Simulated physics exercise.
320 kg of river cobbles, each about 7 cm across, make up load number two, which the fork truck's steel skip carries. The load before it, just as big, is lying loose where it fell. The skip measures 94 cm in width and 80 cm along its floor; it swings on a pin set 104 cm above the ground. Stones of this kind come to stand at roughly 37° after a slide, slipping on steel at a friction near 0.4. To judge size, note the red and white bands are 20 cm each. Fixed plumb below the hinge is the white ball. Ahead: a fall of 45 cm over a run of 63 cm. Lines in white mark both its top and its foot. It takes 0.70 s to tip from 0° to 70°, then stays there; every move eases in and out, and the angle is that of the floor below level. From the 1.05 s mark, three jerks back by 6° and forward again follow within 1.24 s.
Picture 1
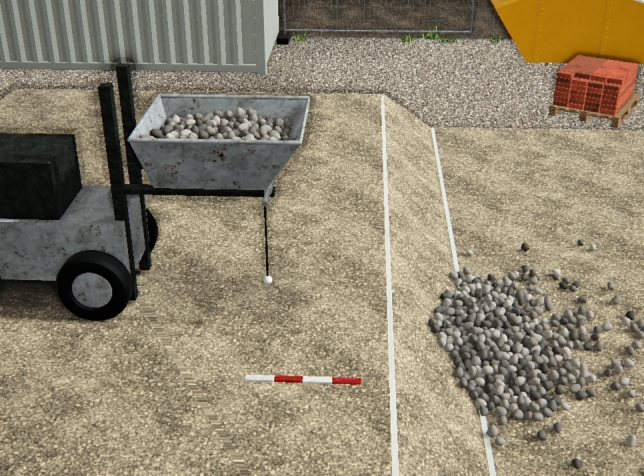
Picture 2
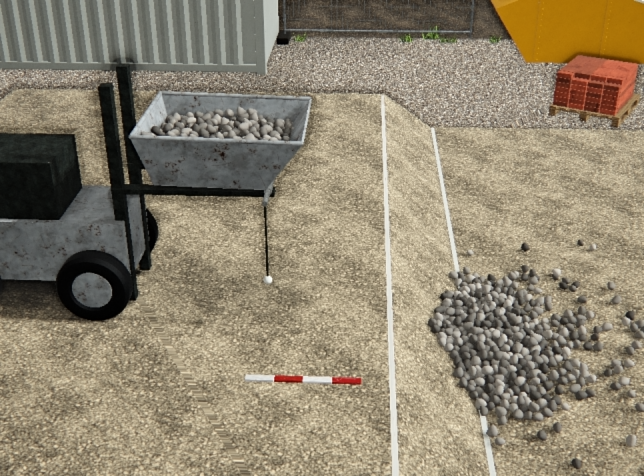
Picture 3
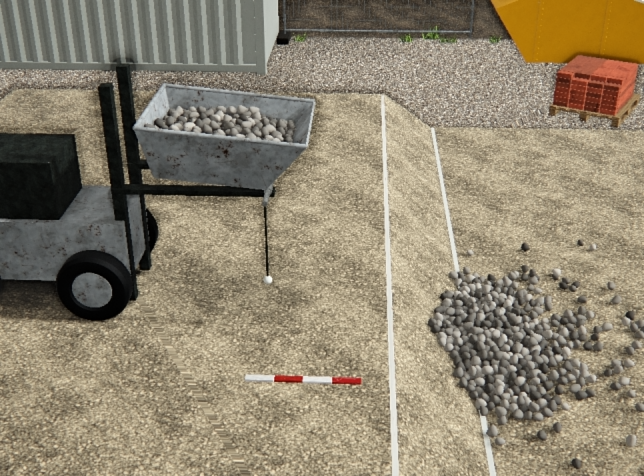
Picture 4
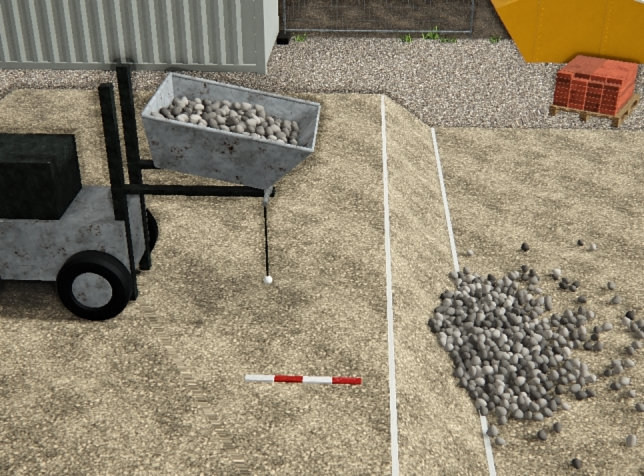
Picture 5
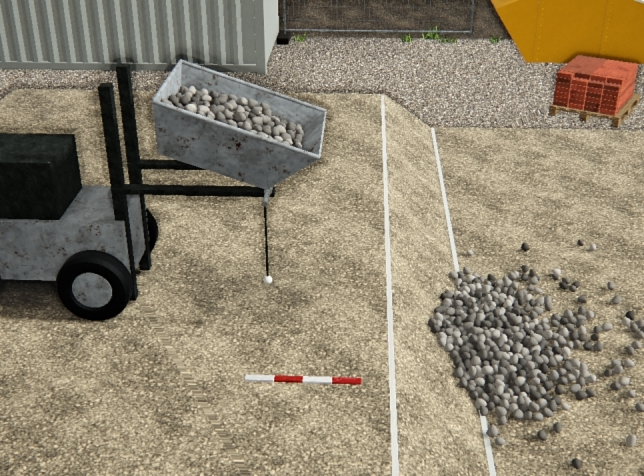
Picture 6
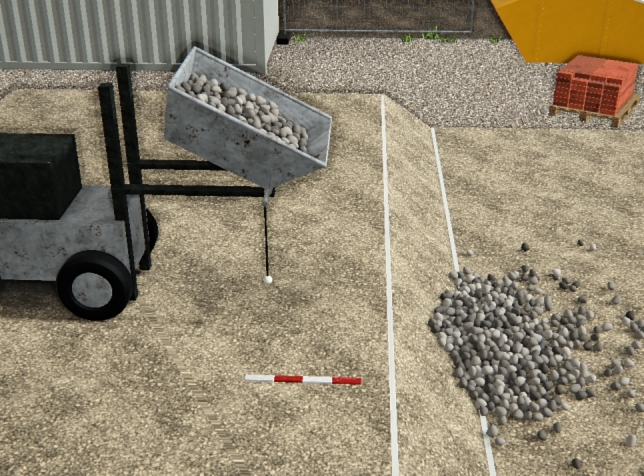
A forklift stood on gravelly ground with a metal skip full of grey stones, and the skip slowly tilted down toward the right, its left end rising, while a loose stone heap lay still nearby.
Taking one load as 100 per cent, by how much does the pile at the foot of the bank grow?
It grows by roughly 37 per cent.
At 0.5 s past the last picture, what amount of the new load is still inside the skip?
Still inside: Some 95 %.
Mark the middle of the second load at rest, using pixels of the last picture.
I'd point to about (449, 317).
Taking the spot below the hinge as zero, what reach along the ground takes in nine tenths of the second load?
It comes to around 190 centimetres.
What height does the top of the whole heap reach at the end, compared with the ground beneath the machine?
About 14 cm up from the ground the machine stands on.
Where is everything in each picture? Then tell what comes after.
In the first picture, the skip is at 0°, its lip at (301, 143); the top of the load is at (233, 127). The earlier load is highest near (442, 325), 22 cm below ground level, 16 % on the top or the slope, 83 % at the foot of the bank.
In the second picture, the skip is at 1°, its lip at (302, 144); the top of the load is at (223, 126).
The third picture shows lip at (307, 147), floor tilted 5°, highest stones at (191, 118).
In the fourth picture, the skip is at 12°, its lip at (313, 151); the top of the load is at (187, 108).
The fifth picture shows lip at (319, 158), floor tilted 19°, highest stones at (186, 97).
The sixth picture shows lip at (326, 166), floor tilted 28°, highest stones at (195, 84).
Then, 0.2 s after the last picture the floor is at 59°; in per cent of one load, 100 in the skip, 16 on the top or the slope, 83 at the foot of the bank; the foremost stones are past the picture's edge.
Then, 0.5 s after the last picture the floor is at 70°; in per cent of one load, 96 in the skip, 21 on the top or the slope, 83 at the foot of the bank; the foremost stones are past the picture's edge.
Then, 2.4 s after the last picture the floor is at 70°; in per cent of one load, 10 in the skip, 70 on the top or the slope, 119 at the foot of the bank; the foremost stones are past the picture's edge.
Then, 4.8 s after the last picture the floor is at 70°; in per cent of one load, 0 in the skip, 80 on the top or the slope, 120 at the foot of the bank; the foremost stones are past the picture's edge. Net gain at the foot of the bank, 37.
